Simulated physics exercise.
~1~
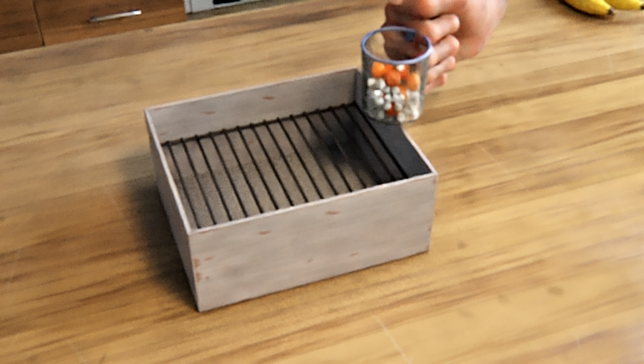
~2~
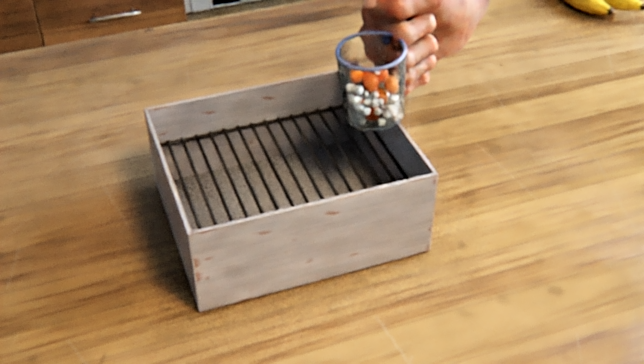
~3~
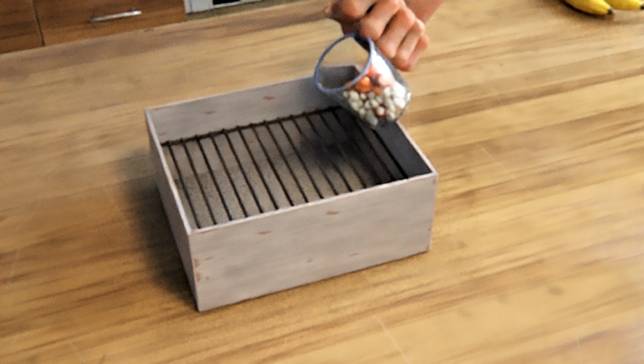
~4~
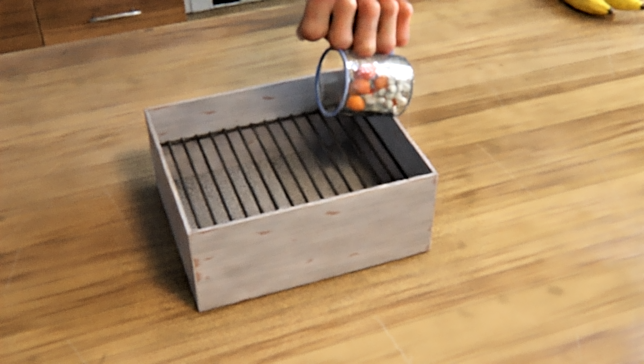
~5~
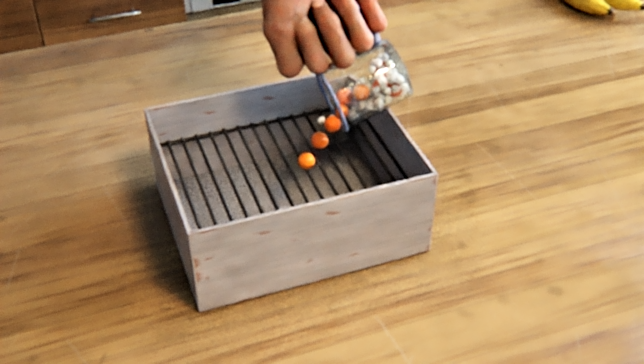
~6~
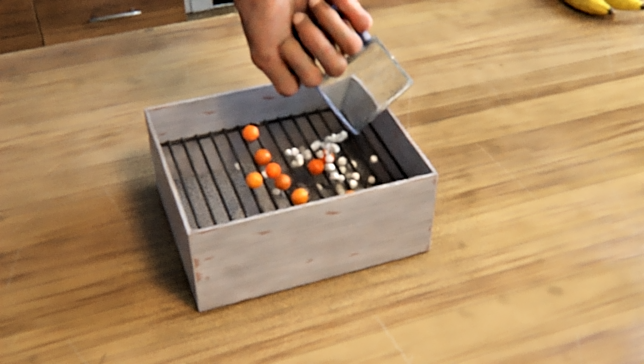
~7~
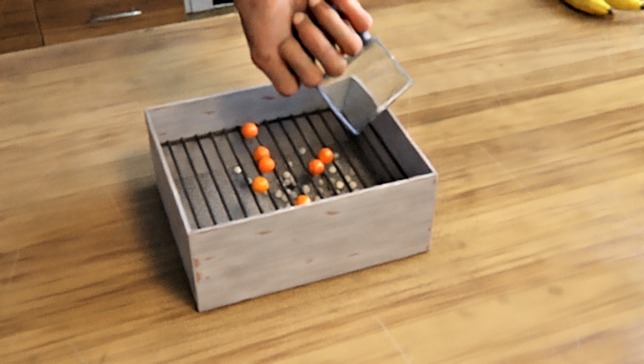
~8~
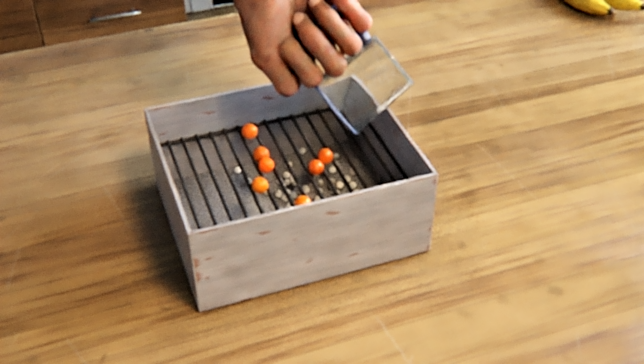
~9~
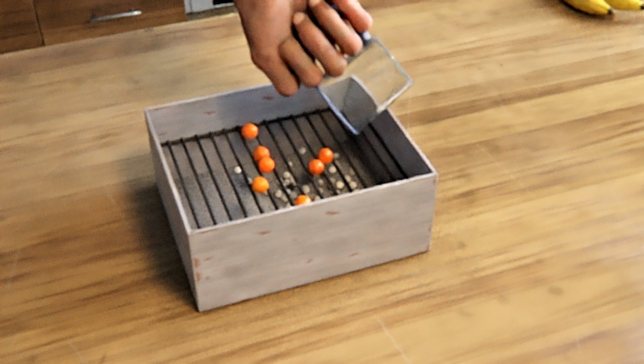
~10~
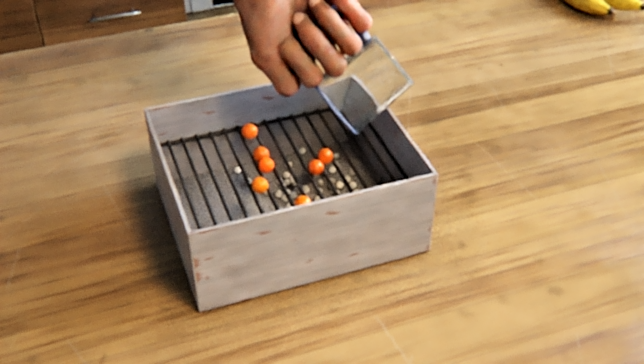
Hand tipping a clear cup of orange and white balls over a boxed rack, white ones falling through, orange ones staying on top.
